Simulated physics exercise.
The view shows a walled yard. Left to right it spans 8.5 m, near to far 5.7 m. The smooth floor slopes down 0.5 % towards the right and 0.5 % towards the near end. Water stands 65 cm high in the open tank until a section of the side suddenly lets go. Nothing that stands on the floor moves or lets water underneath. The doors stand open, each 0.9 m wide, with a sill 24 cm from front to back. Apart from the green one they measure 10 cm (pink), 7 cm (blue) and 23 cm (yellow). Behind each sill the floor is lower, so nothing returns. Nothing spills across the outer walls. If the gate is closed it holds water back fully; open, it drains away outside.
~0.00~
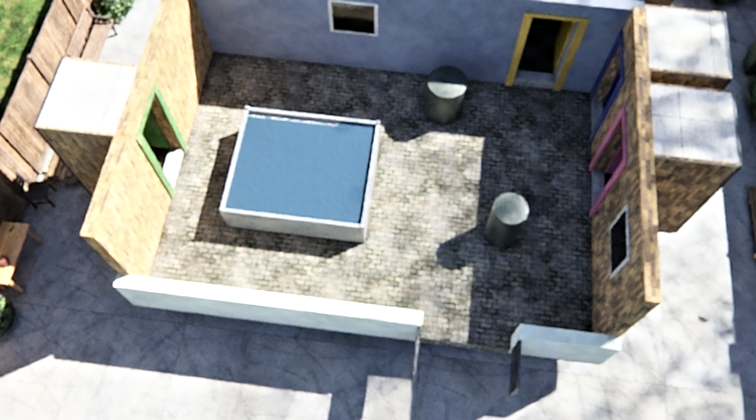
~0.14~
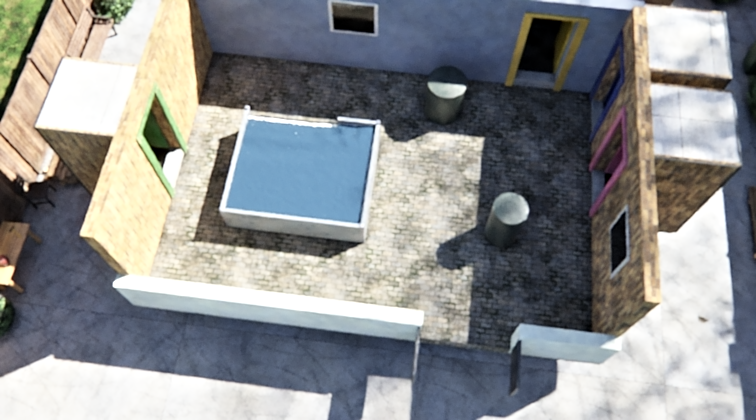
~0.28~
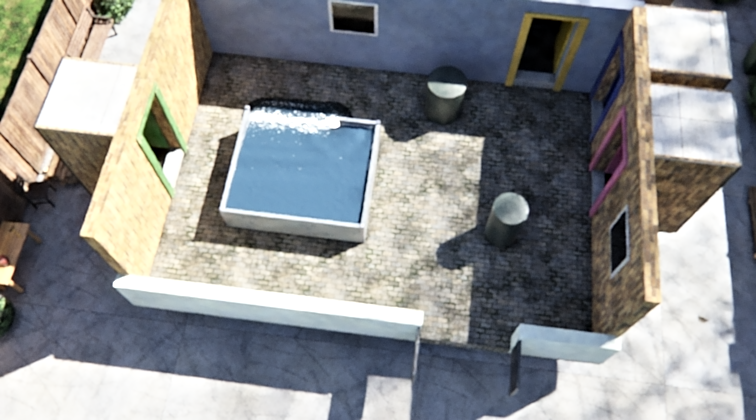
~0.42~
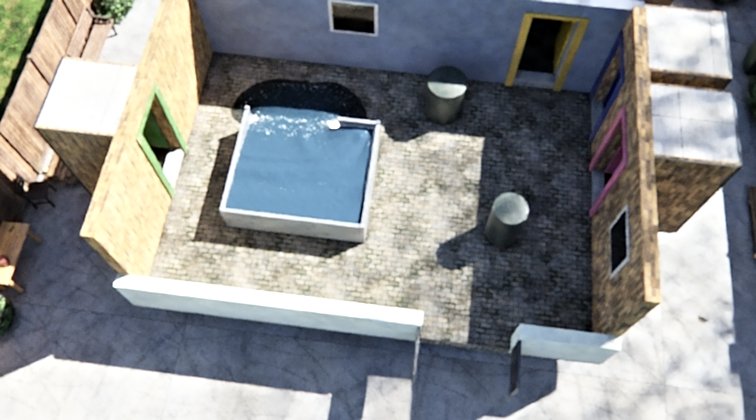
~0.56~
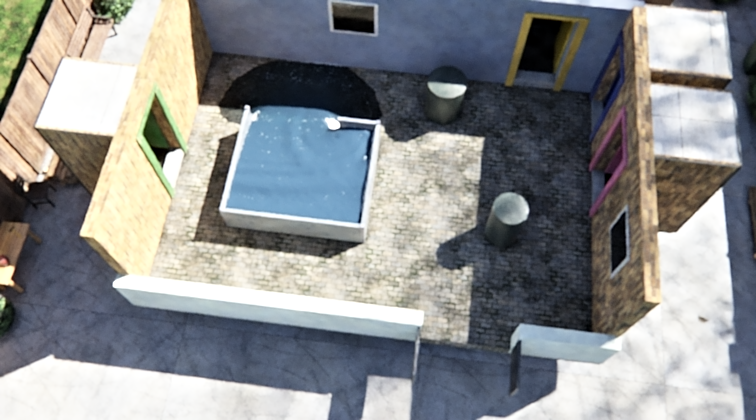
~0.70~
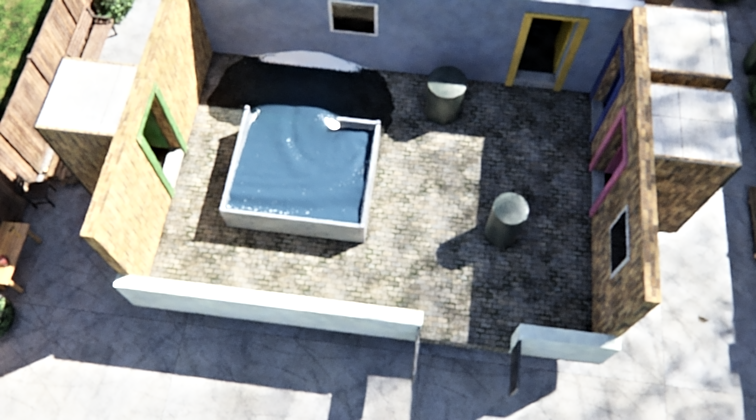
In this clip, an open tank of still blue water stands in a walled yard before a gap appears in its far side, and water pours out, spreading in a dark patch across the paving behind the rippling tank.
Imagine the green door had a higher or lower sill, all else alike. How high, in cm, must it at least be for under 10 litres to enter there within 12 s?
At least 7 cm or so.
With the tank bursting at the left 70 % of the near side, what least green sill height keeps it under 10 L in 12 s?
Some 9.0 cm.
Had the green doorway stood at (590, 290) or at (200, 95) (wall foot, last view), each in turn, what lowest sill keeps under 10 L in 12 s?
About 16 and 30 cm.
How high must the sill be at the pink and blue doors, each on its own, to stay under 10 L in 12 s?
About 9.0 cm at pink and 13.5 cm at blue.
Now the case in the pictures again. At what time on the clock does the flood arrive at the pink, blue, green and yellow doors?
Arrival: Pink 3.8 s, blue 2.8 s, green 2.4 s, yellow 2.2 s.
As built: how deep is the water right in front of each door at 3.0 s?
Depths in cm: Pink 0, blue 8, green 7, yellow 5.
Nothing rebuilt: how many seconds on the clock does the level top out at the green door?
Around 4.0 s.
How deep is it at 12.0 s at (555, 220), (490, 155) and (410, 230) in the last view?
Roughly 11, 6 and 5 cm, in turn.
After 1.4 s water covers 15 % of the floor, deepest (48 cm) near (299, 65); it has not reached the green door.
After 3.0 s water covers 45 % of the floor, deepest (40 cm) near (213, 55); 7 cm at the green door, 0 litres in over its 22 cm sill.
After 12.0 s water covers 100 % of the floor, deepest (13 cm) near (582, 131); 6 cm at the green door, 0 litres in over its 22 cm sill.
At the green door as built, the water arrived by 2.5 s and peaked near 9 cm at 4.2 s.
Run again over the same 12 s with other heights there, 18 litres in over 6 cm, 4 litres over 8 cm. The limit of 10 litres is kept from about 7 cm up.
